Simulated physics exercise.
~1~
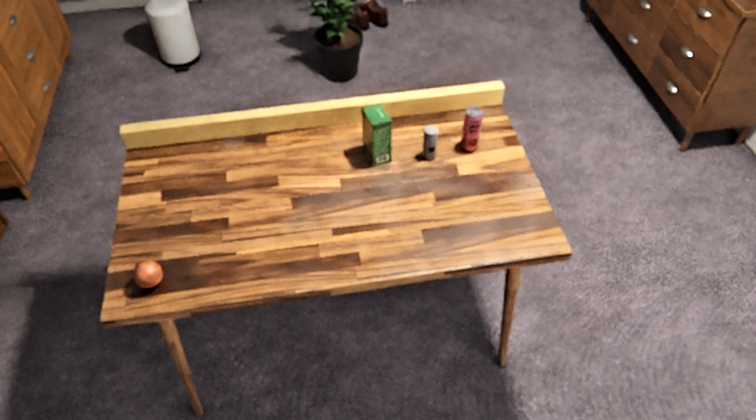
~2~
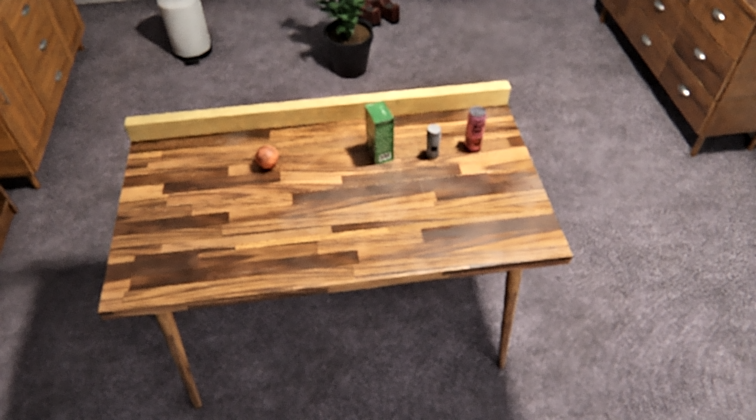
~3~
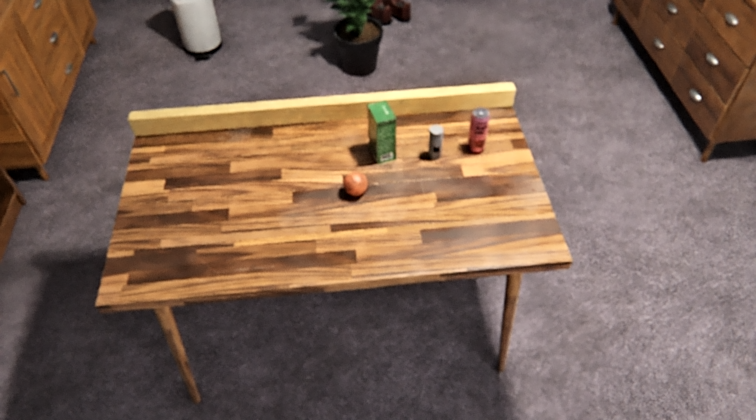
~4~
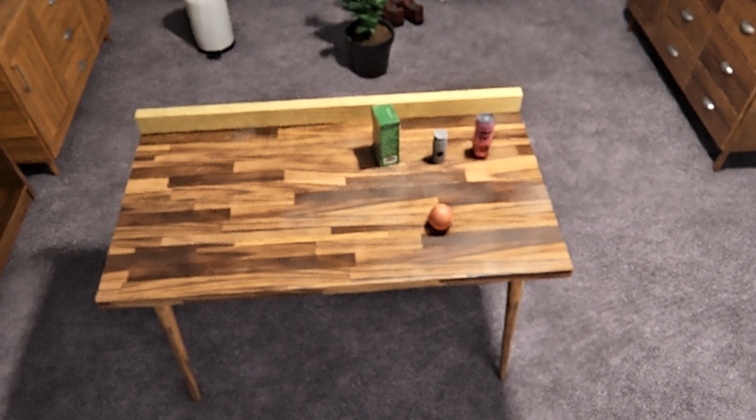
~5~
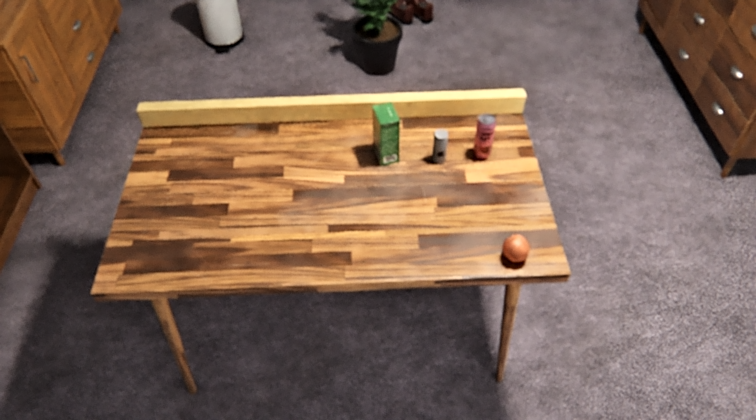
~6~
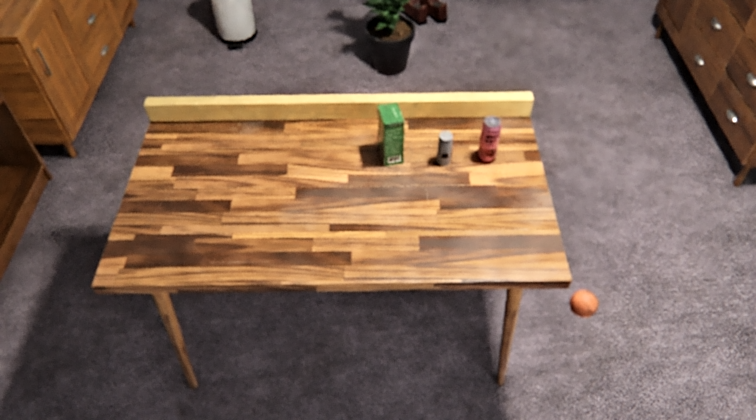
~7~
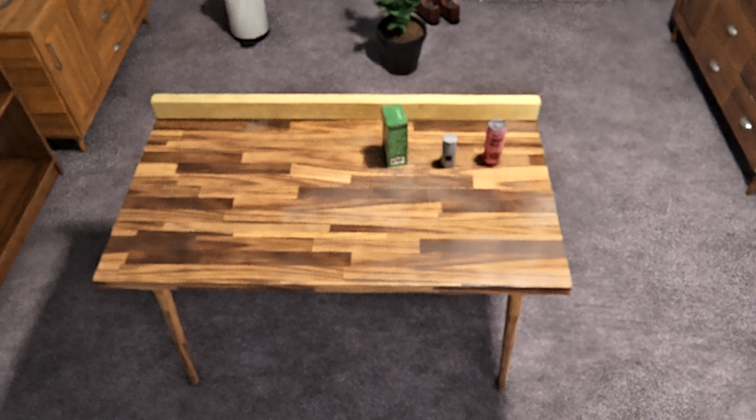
At first, an orange ball sits near the front left corner of a wooden table, while a green carton, a small grey shaker and a pink can stand toward the back, near a pale yellow rail. The ball travels right and toward the rail, and by the time it nears the back it is left of the carton. It then heads diagonally forward, passing in front of the three standing items without touching them. Continuing to the front right corner, it drops off the table and goes out of sight. The carton, shaker and can remain upright in their places as the view drifts slightly.
